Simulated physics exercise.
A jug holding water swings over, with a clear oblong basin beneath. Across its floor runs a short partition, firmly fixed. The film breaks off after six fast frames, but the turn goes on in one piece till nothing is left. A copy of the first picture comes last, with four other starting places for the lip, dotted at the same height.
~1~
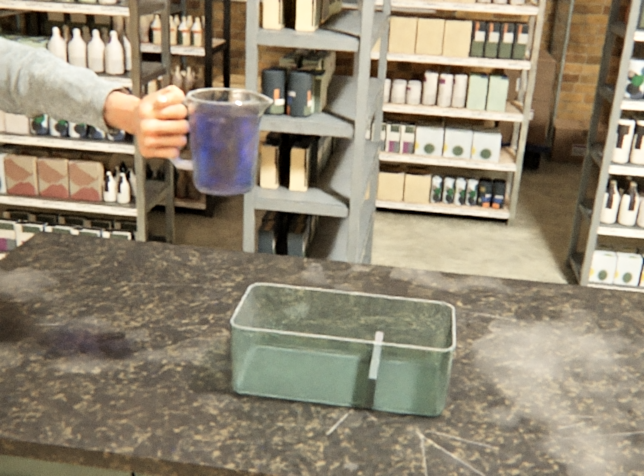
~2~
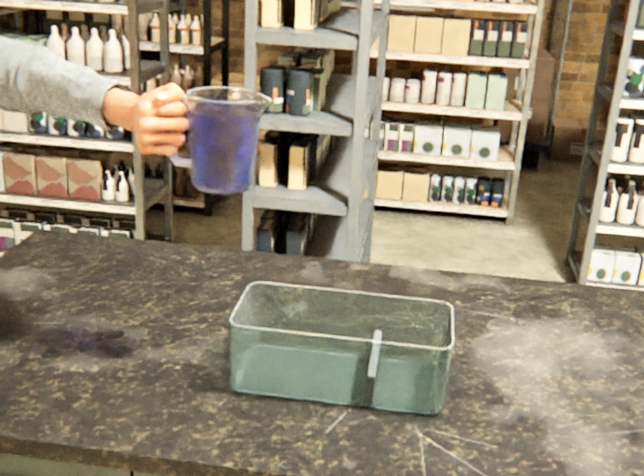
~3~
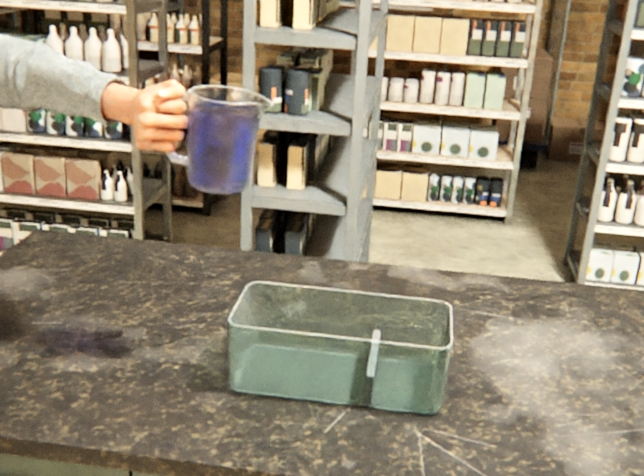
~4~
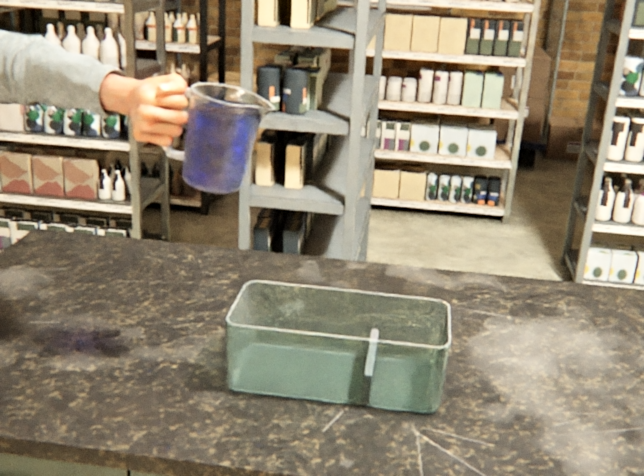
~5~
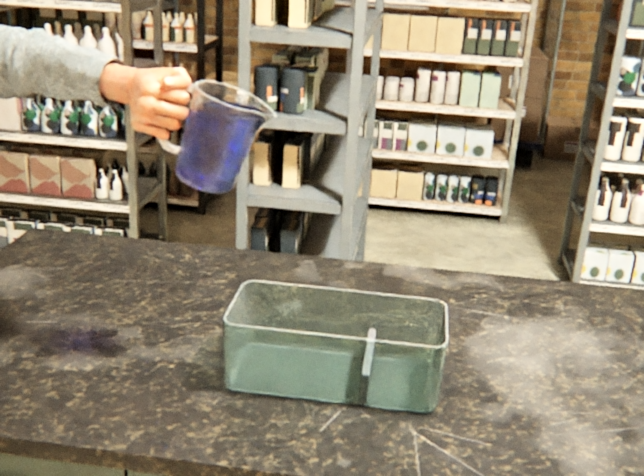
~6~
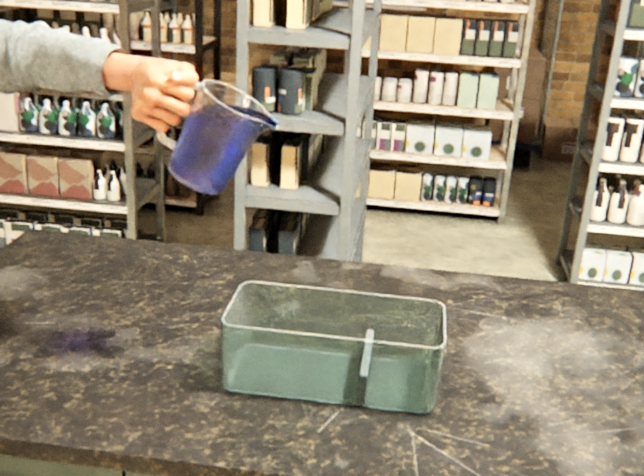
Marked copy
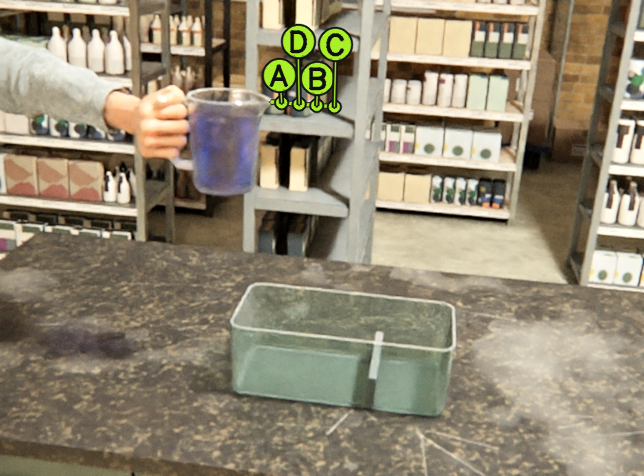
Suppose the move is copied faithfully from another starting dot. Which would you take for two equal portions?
B works best here.
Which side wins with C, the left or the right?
More ends on the right.
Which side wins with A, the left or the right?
More ends on the left.
On the marked copy, A at (281, 102); B at (316, 105); C at (334, 106); D at (299, 104).
For spot A, about 88 % ends left of the wall and 5 % right of it; 6 % is lost outside.
For spot B, about 47 % ends left of the wall and 50 % right of it; 4 % is lost outside.
For spot C, about 15 % ends left of the wall and 81 % right of it; 4 % is lost outside.
For spot D, about 85 % ends left of the wall and 6 % right of it; 8 % is lost outside.
